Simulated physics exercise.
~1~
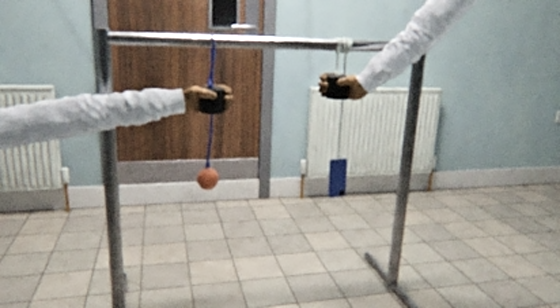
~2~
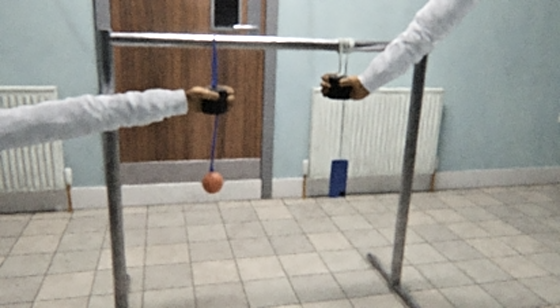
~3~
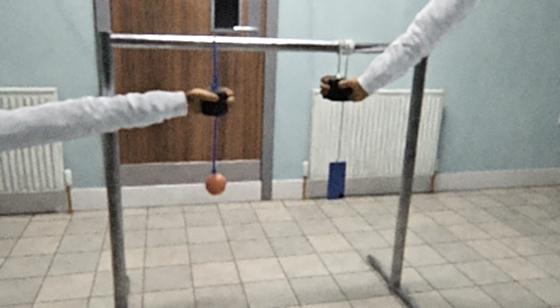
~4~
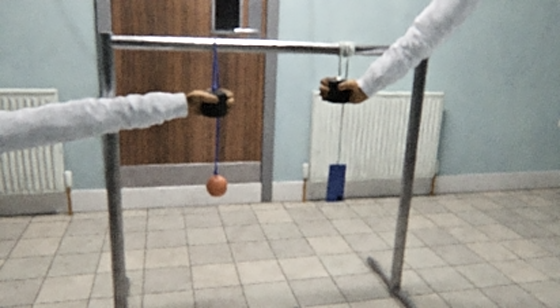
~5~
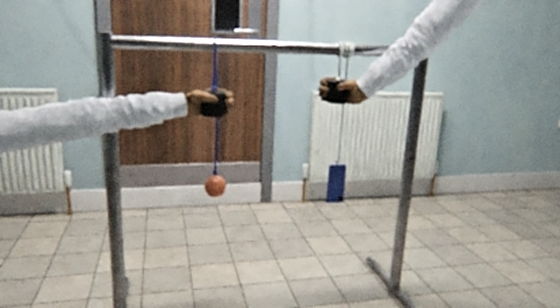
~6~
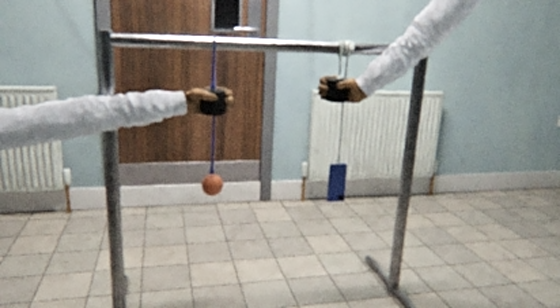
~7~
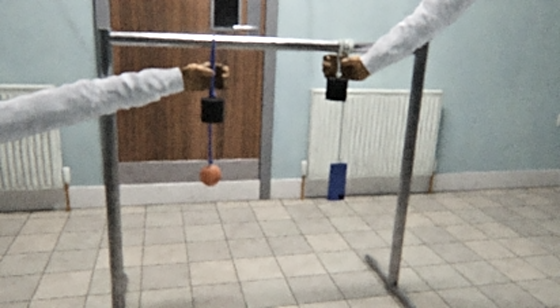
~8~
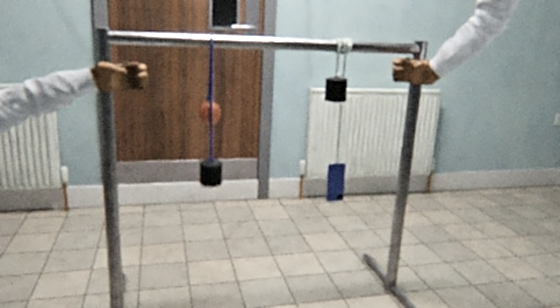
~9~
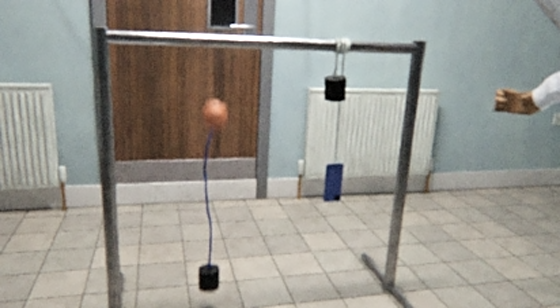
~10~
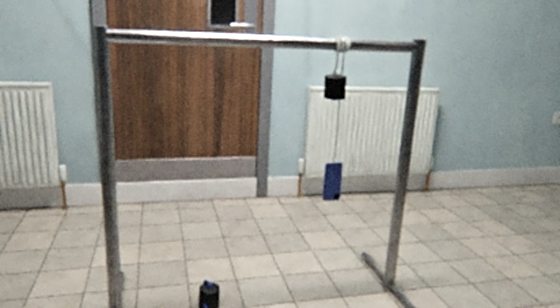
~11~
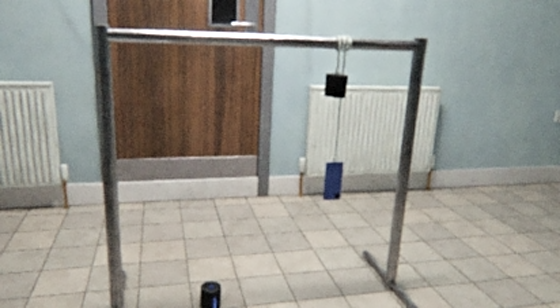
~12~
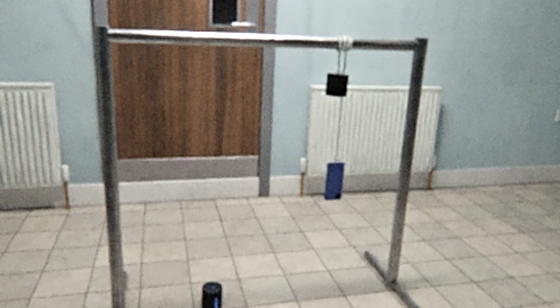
Two hands in white sleeves reach in from either side of a metal rail, each holding a black cylinder, in a tiled room with a brown door and white radiators, seen from the front by a slightly swaying camera. On the left, an orange ball hangs on a blue cord; on the right, a blue block hangs on a pale cord. The hands let go and draw back. The left cylinder drops as the ball flies upward and the cord slips off the rail. The left cylinder ends on the floor, the ball out of sight, while the right cylinder and block remain hanging.
